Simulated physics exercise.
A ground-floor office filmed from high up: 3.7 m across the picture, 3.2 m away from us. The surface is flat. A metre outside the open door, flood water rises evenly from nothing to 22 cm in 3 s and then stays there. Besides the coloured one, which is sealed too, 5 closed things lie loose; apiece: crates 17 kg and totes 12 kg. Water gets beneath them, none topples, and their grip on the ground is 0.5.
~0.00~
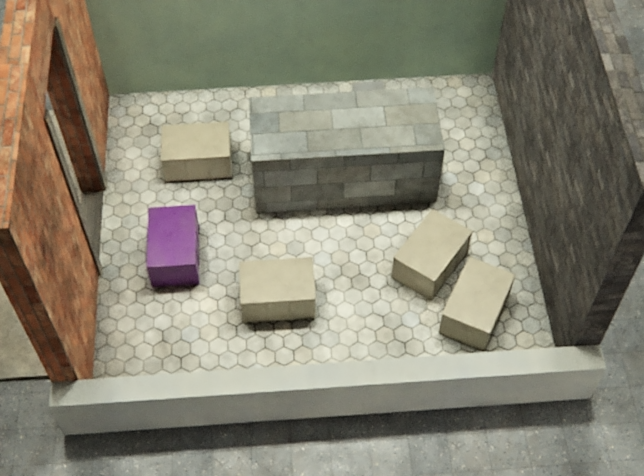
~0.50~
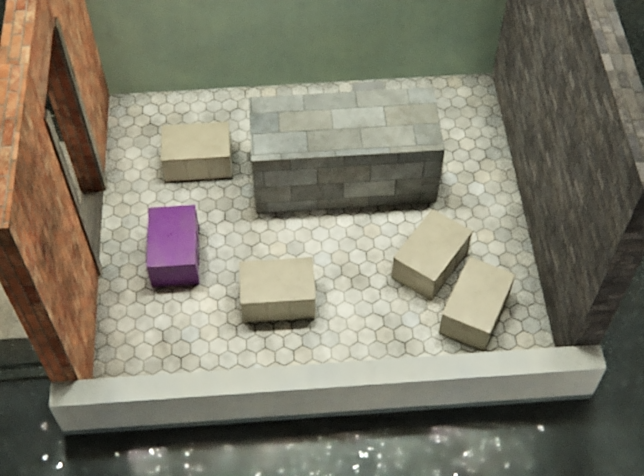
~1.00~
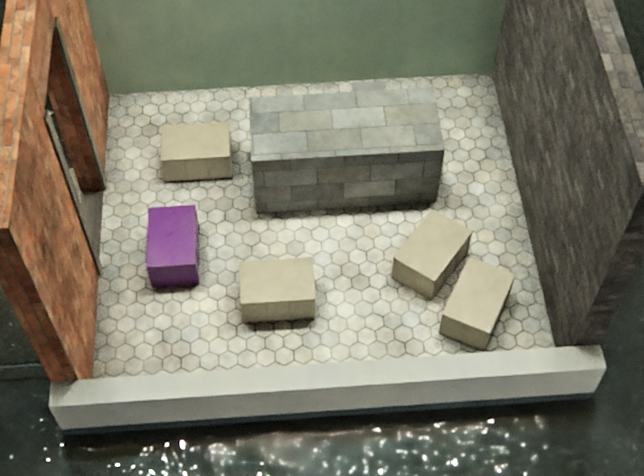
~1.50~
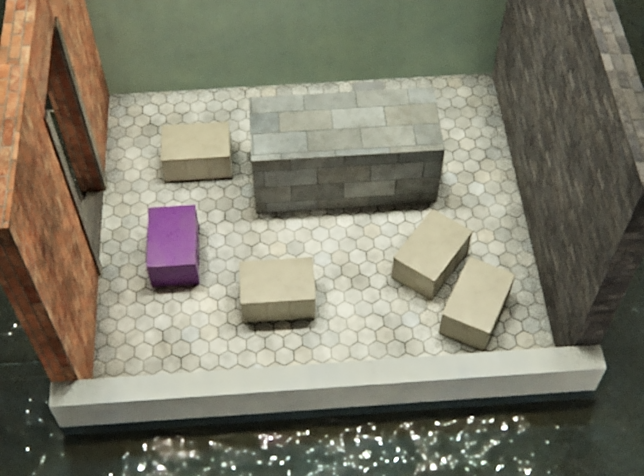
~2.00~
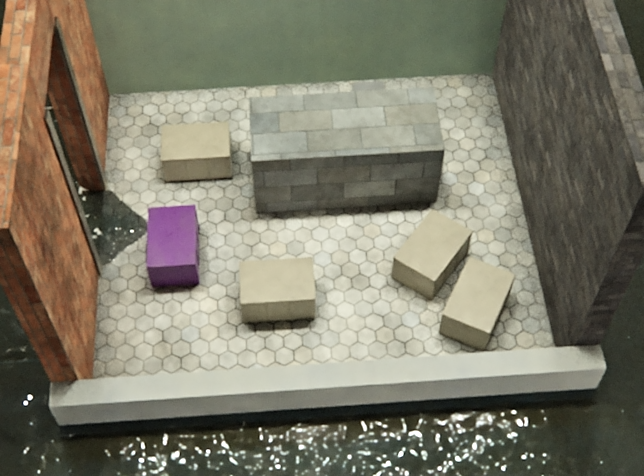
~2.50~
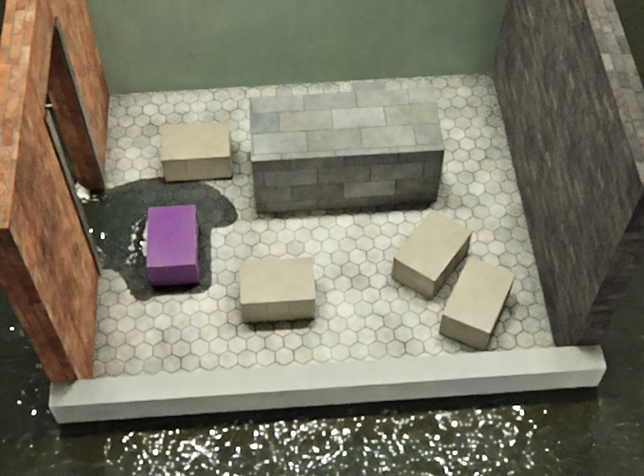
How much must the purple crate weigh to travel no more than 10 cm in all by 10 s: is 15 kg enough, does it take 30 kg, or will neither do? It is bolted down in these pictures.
For it, neither load is enough.
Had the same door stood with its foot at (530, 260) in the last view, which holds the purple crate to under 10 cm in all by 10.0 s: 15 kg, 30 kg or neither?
Then neither weight holds it.
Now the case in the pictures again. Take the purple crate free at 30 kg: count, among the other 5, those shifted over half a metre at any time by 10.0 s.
I count 1.
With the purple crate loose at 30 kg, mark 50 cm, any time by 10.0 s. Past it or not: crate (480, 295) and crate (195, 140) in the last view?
In that order: Under, over.
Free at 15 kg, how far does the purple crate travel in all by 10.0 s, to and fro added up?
About 250 cm.
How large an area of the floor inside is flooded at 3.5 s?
About 3.0 m2.
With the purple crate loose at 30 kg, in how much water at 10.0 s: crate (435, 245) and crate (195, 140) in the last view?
Roughly 10 and 11 cm.
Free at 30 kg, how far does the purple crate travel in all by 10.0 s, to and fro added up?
Some 80 cm in all.
After 3.5 s the purple crate would be 48 cm from its start with 15 kg and 7 cm from its start with 30 kg; 6 cm of water round it then.
After 4.5 s the purple crate would be 73 cm from its start with 15 kg and 41 cm from its start with 30 kg; 8 cm of water round it then.
After 7.0 s the purple crate would be 170 cm from its start with 15 kg and 45 cm from its start with 30 kg; 8 cm of water round it then.
After 10.0 s the purple crate would be 244 cm from its start with 15 kg and 76 cm from its start with 30 kg; 8 cm of water round it then.
